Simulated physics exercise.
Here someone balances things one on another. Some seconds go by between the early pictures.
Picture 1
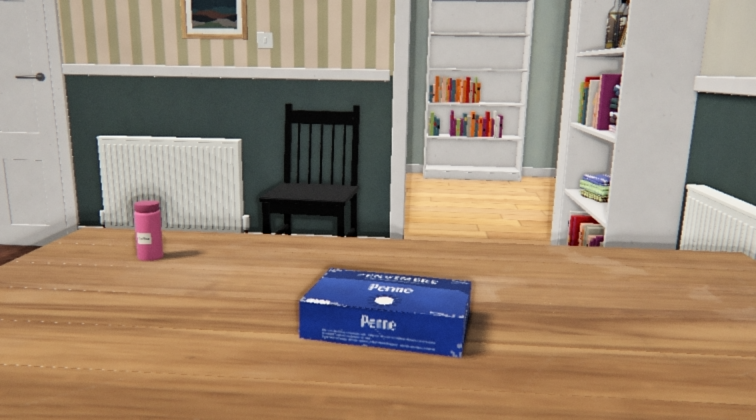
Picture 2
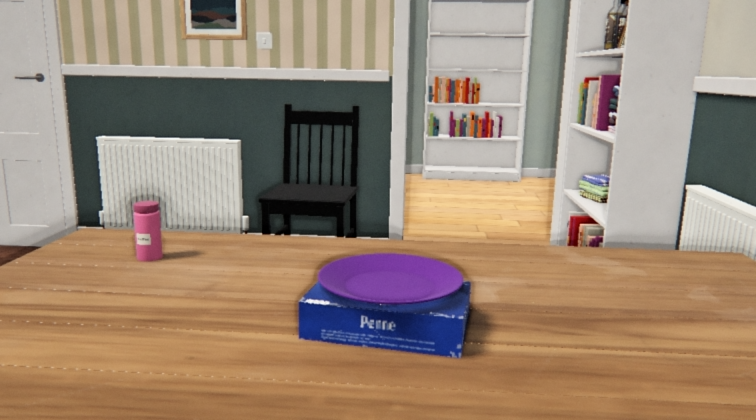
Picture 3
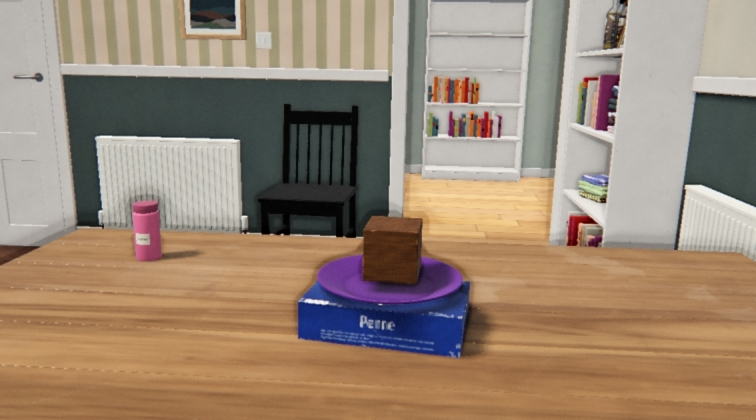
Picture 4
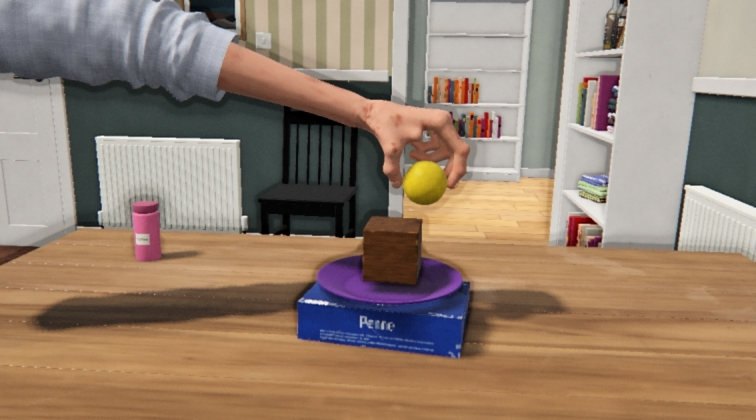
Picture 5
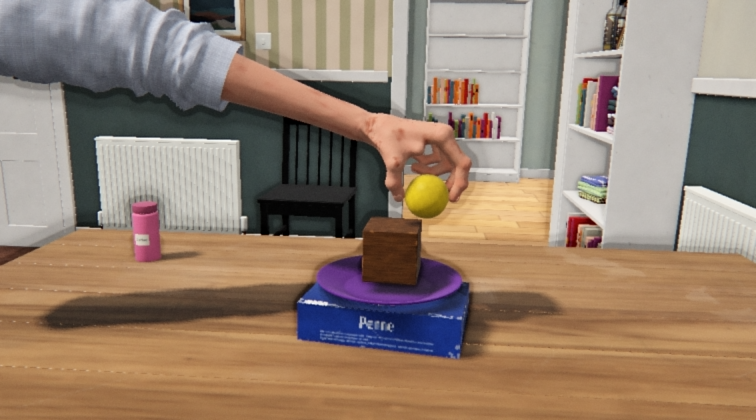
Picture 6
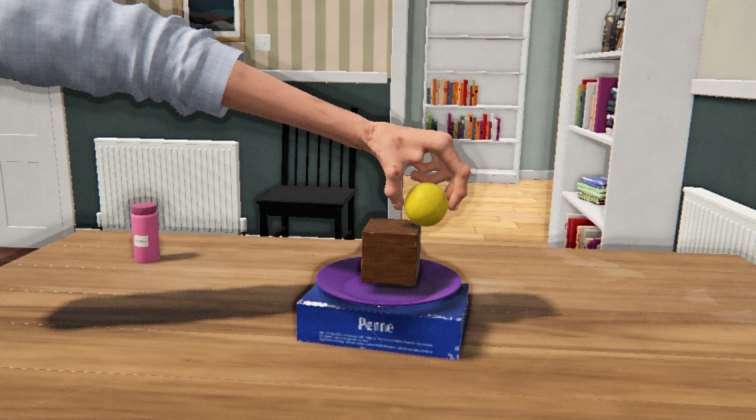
On a wooden table, a purple plate appeared on a blue box, then a brown block on the plate, before a hand slowly lowered a yellow lemon to the block's top right edge.
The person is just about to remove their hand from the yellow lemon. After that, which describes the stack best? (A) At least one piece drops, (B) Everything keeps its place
A, at least one piece drops.
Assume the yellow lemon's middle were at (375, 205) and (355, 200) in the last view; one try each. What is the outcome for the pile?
The first try leaves the pile standing, the second leaves it knocked down.
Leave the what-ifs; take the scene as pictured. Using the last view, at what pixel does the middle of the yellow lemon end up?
In the final view it sits at roughly (459, 259).
Then, 0.30 s past the last view, yellow lemon displaced about its own width near (443, 226).
Then, 0.40 s past the last view, yellow lemon now fallen.
Then, 0.80 s past the last view, nothing new.
Then, 2.30 s past the last view, yellow lemon resting near (459, 259).
Finally, fallen, yellow lemon; the other 4 still in place. Final places as the last picture's camera would see them, yellow lemon near (459, 259). The pile comes apart.
